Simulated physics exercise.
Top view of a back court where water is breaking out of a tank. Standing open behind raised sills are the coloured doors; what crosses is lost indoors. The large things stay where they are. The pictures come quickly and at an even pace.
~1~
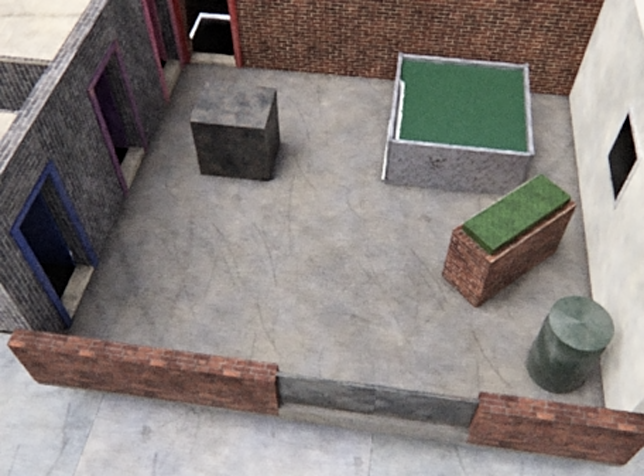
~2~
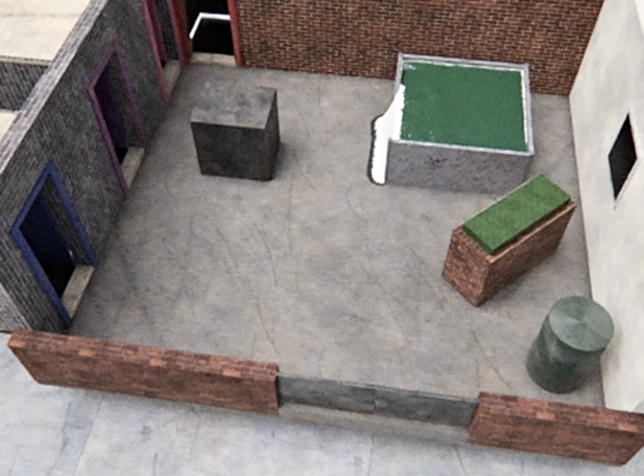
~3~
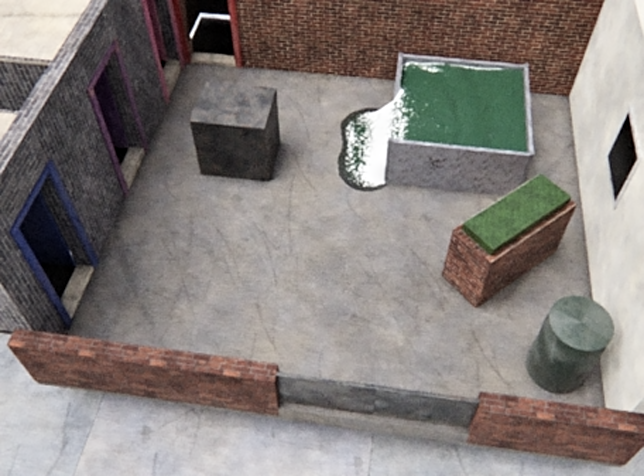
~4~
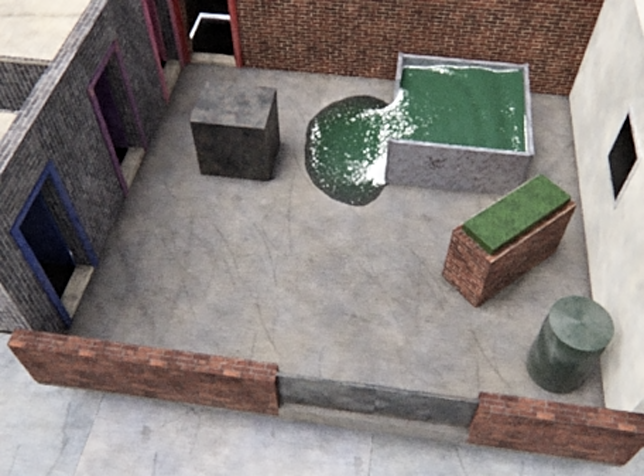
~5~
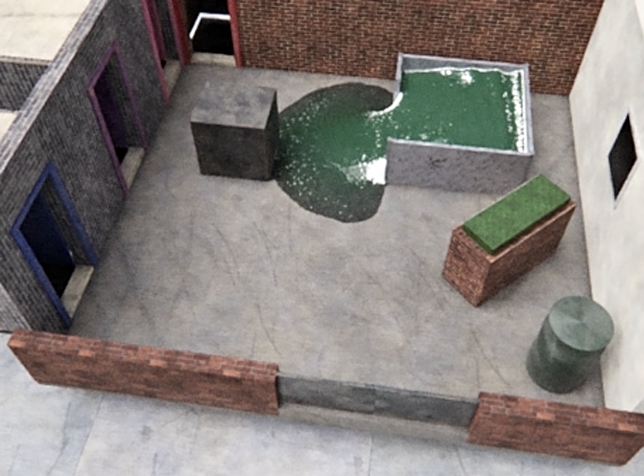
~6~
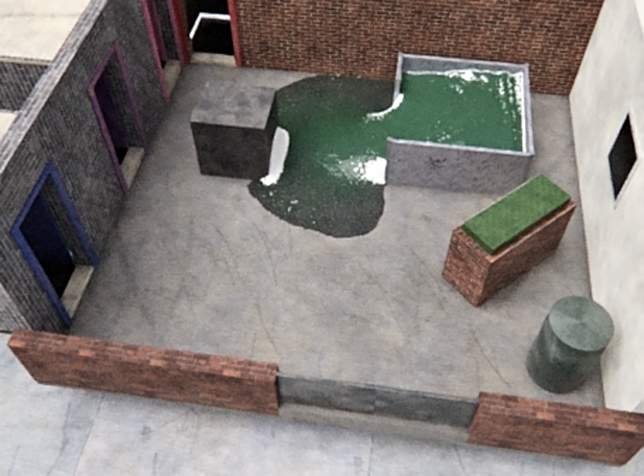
The clip opens on a back court with coloured doorways at left and still green water filling a tank near the brick back wall. Water breaks out of the tank's left side, spreads leftward across the floor in a widening pool, then meets the dark block and splashes white against it.
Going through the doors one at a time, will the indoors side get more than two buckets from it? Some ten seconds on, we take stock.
Result: The purple door stays at or under the cap there, the blue door tips over the cap there, the red door tips over the cap there, the pink door tips over the cap there.
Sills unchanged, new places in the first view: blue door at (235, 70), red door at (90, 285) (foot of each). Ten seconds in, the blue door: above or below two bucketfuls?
Then: Blue door floods.
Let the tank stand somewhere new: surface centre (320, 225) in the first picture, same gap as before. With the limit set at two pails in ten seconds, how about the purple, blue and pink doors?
Result - purple door: Past the limit, blue door: Past the limit, pink door: Short of the limit.
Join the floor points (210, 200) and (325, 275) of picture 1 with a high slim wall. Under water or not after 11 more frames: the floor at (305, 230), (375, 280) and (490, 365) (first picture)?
Taking the points in the order given, they are inundated, inundated and high and dry.
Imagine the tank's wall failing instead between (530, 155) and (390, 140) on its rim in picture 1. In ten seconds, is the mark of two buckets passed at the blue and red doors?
Looking at both, the blue one exceeds the mark while the red one exceeds the mark.
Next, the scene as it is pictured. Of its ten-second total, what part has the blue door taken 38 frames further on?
Approximately 60 per cent.
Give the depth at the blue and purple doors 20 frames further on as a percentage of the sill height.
Depth ratios, approx.: 250 and 60 percent.
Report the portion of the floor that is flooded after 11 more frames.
I'd estimate some 55 per cent.
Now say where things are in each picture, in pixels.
In the first frame, still water in the tank at (461, 105).
In the second frame, the front is at (382, 183), out from the gap at (393, 138).
In the third frame, the front is at (356, 115), out from the gap at (393, 138).
In the fourth frame, water pours out at (392, 140) and has run to (314, 123).
In the fifth frame, water pours out at (392, 140) and has run to a hidden place.
In the sixth frame, the front is at a hidden place, out from the gap at (392, 140).
A moment on, water covers 35 % of the floor; the purple door not reached, the blue door not reached, the red door wet at the sill, nothing in, the pink door wet at the sill, nothing in.
Next, water covers 55 % of the floor; the purple door wet at the sill, nothing in, the blue door wet at the sill, nothing in, the red door over two buckets in, the pink door over two buckets in.
Then, water covers 60 % of the floor; the purple door wet at the sill, nothing in, the blue door over two buckets in, the red door far over two buckets in, the pink door far over two buckets in.
Later, water covers 75 % of the floor; the purple door wet at the sill, nothing in, the blue door far over two buckets in, the red door far over two buckets in, the pink door far over two buckets in.
In the end, water covers 95 % of the floor; the purple door wet at the sill, nothing in, the blue door far over two buckets in, the red door far over two buckets in, the pink door far over two buckets in.
